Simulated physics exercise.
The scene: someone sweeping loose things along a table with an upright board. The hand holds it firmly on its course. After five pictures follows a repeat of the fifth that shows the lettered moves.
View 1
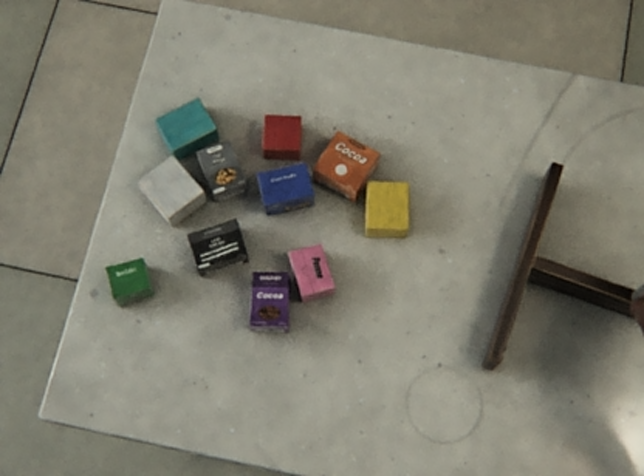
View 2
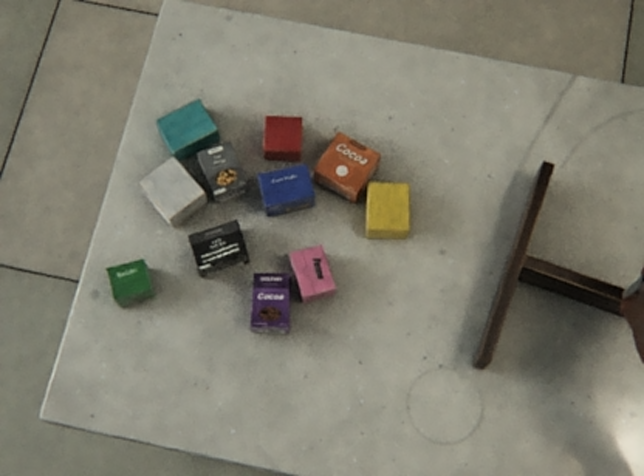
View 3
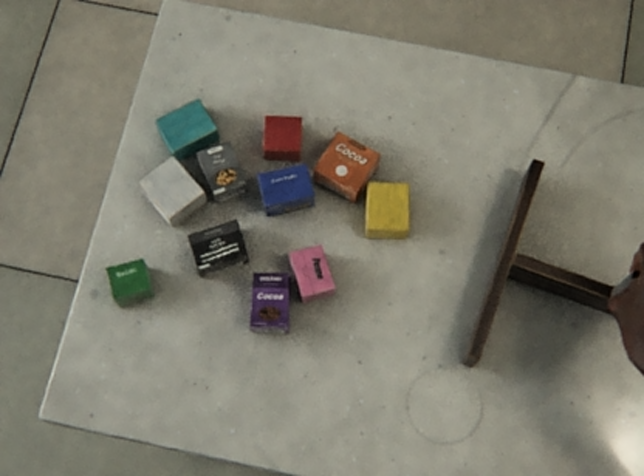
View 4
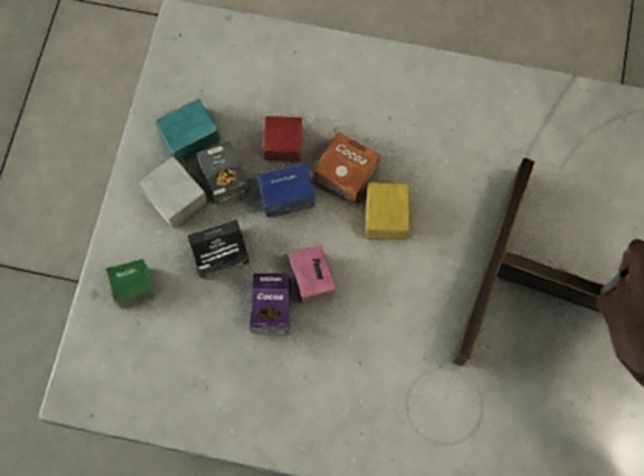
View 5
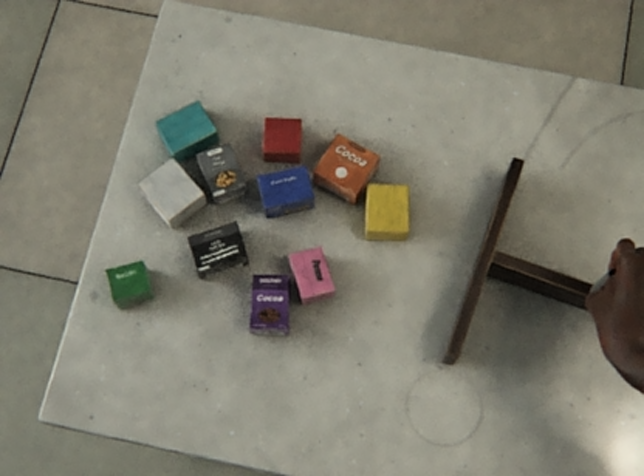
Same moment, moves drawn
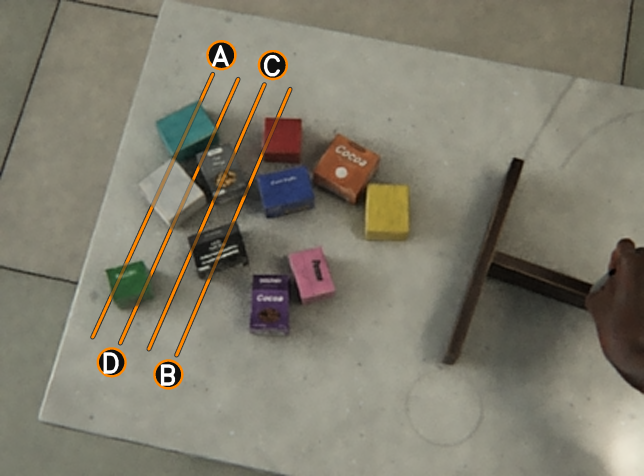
On a pale stone tabletop, a loose cluster of small coloured boxes and blocks sits to the left of a dark upright board with a handle. A hand comes into view at the right edge, gripping the handle, and slides the board a short way left across bare surface, while the boxes stay still.
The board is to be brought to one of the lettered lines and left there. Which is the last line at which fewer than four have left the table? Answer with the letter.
Line D.
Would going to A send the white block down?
Yes.
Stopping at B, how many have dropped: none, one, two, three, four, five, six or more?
The count is none.
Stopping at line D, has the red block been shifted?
Yes.
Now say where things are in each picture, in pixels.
White block (173, 192); green box (131, 282); orange packet (346, 166), in the first picture.
Board (519, 258); turquoise block (188, 130), in the second picture.
Board (508, 256); purple packet (271, 303), in the third picture.
Board (497, 254); blue packet (286, 191), in the fourth picture.
Board (487, 254); red block (282, 140); black box (219, 250); white block (173, 194), in the fifth picture.
On the marked copy, A at (155, 200); B at (236, 216); C at (209, 211); D at (182, 205).
With D. Early on, board (376, 231); orange packet (330, 160); yellow block (359, 204).
Further on, board (266, 209); white block (128, 205); grey packet (165, 181).
At the end, board (182, 192); white block over the edge; grey packet over the edge; two fallen.
As for the rest, A drops six; B is within the limit but short; C is within the limit but short.
